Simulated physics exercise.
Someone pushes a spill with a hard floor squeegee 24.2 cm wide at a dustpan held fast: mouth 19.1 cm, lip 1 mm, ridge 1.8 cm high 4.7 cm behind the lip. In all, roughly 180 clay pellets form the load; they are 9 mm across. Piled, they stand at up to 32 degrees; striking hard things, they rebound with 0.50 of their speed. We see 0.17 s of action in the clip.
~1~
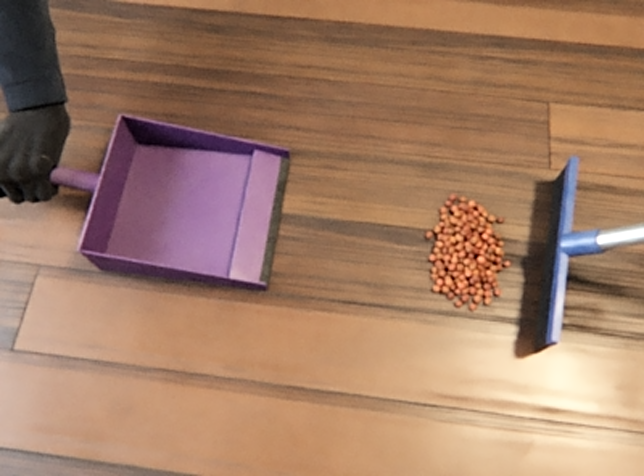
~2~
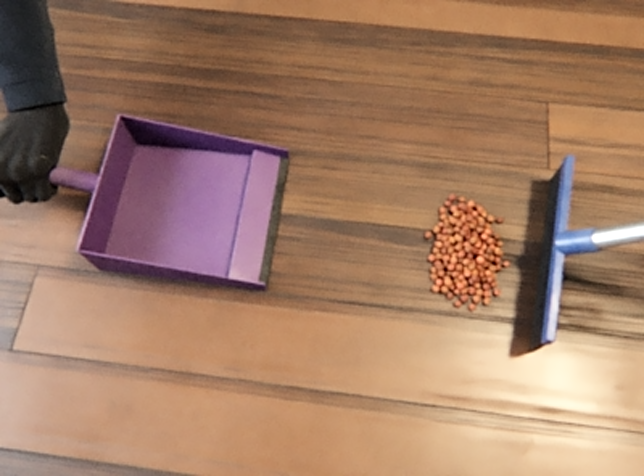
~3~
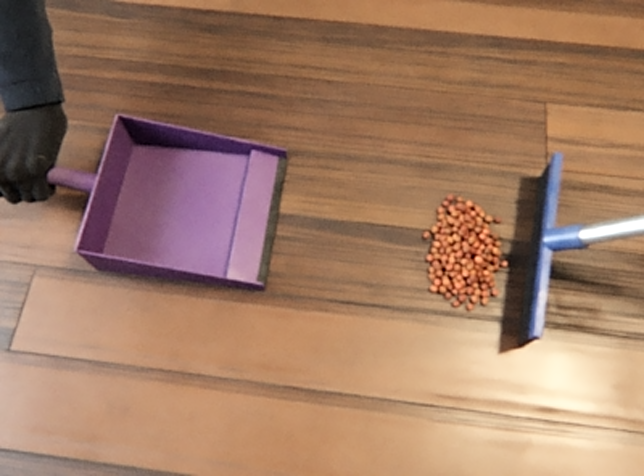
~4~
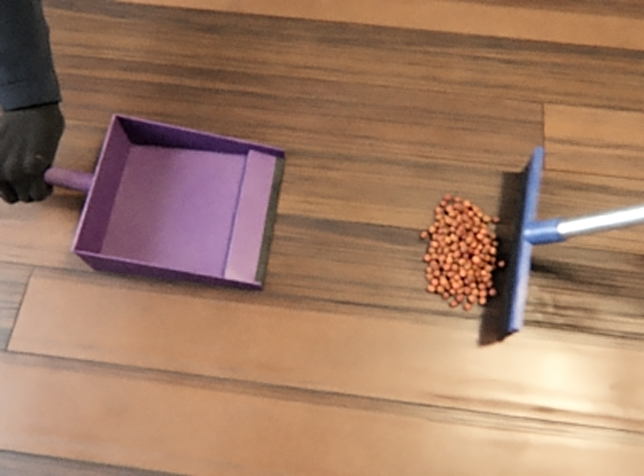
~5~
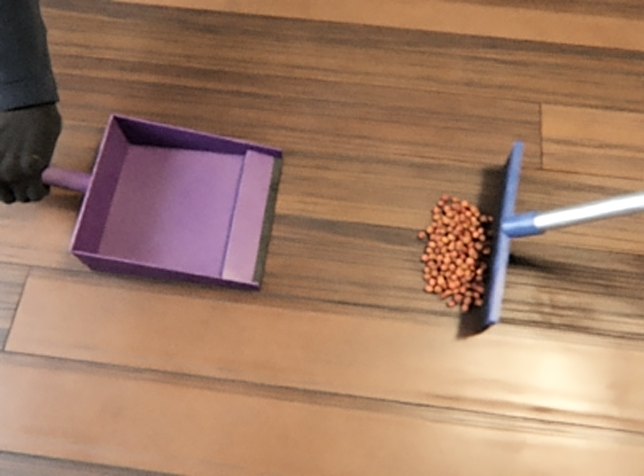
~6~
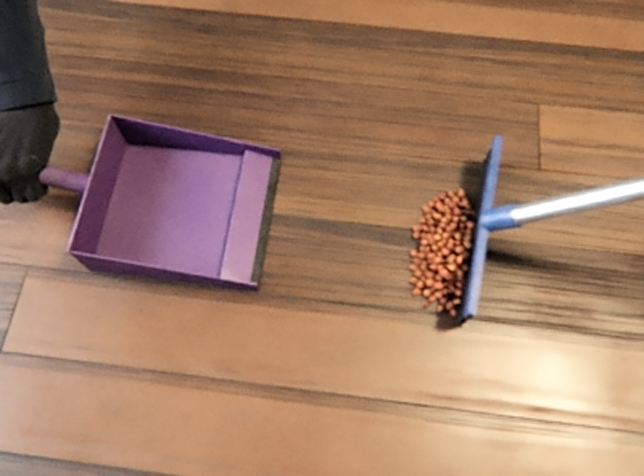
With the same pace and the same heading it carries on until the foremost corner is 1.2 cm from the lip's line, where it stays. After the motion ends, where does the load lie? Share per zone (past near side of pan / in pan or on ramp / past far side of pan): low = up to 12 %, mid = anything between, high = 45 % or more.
Near side - low, pan - mid, far side - mid.
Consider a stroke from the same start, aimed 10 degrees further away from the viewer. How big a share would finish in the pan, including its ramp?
My guess is some 25 percent.
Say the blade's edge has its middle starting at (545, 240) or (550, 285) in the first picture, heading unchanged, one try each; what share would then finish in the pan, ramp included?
Some 40 and 35 per cent.
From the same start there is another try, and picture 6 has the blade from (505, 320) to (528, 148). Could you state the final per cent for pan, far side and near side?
Split: Pan = 20, far = 35, near = 0.
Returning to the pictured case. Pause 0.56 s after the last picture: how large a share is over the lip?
35 %.
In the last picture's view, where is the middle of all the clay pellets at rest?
(273, 190).
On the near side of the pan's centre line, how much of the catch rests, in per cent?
I'd say near 20 per cent.
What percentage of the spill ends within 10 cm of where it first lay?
I'd estimate roughly 0 per cent.
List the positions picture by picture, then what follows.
The first picture shows blade from (552, 341) to (571, 164), moved 0.0 cm, 0 of the pieces shifted so far; middle of the pieces at (464, 250); pan at (184, 211).
The second picture shows blade from (547, 340) to (567, 163), moved 0.4 cm, 0 of the pieces shifted so far; middle of the pieces at (463, 251).
The third picture shows blade from (535, 336) to (556, 160), moved 1.7 cm, 0 of the pieces shifted so far; middle of the pieces at (461, 250).
The fourth picture shows blade from (514, 329) to (537, 155), moved 3.7 cm, 0 of the pieces shifted so far; middle of the pieces at (459, 250).
The fifth picture shows blade from (492, 321) to (516, 149), moved 6.1 cm, 28 of the pieces shifted so far; middle of the pieces at (455, 250).
The sixth picture shows blade from (469, 313) to (496, 143), moved 8.5 cm, 181 of the pieces shifted so far; middle of the pieces at (446, 249); pan at (175, 211).
Then, 0.19 s after the last picture, middle of the blade 14 cm from the lip; 0 % over the lip, far side 5 %, near side 5 %.
Then, 0.31 s after the last picture, middle of the blade 6 cm from the lip; 0 % over the lip, far side 10 %, near side 5 %.
Then, 0.56 s after the last picture, middle of the blade 3 cm from the lip; 35 % over the lip, far side 20 %, near side 5 %.
In the end, near side 5 %, pan 35 %, far side 20 %, in front of the lip or behind the blade 40 %.
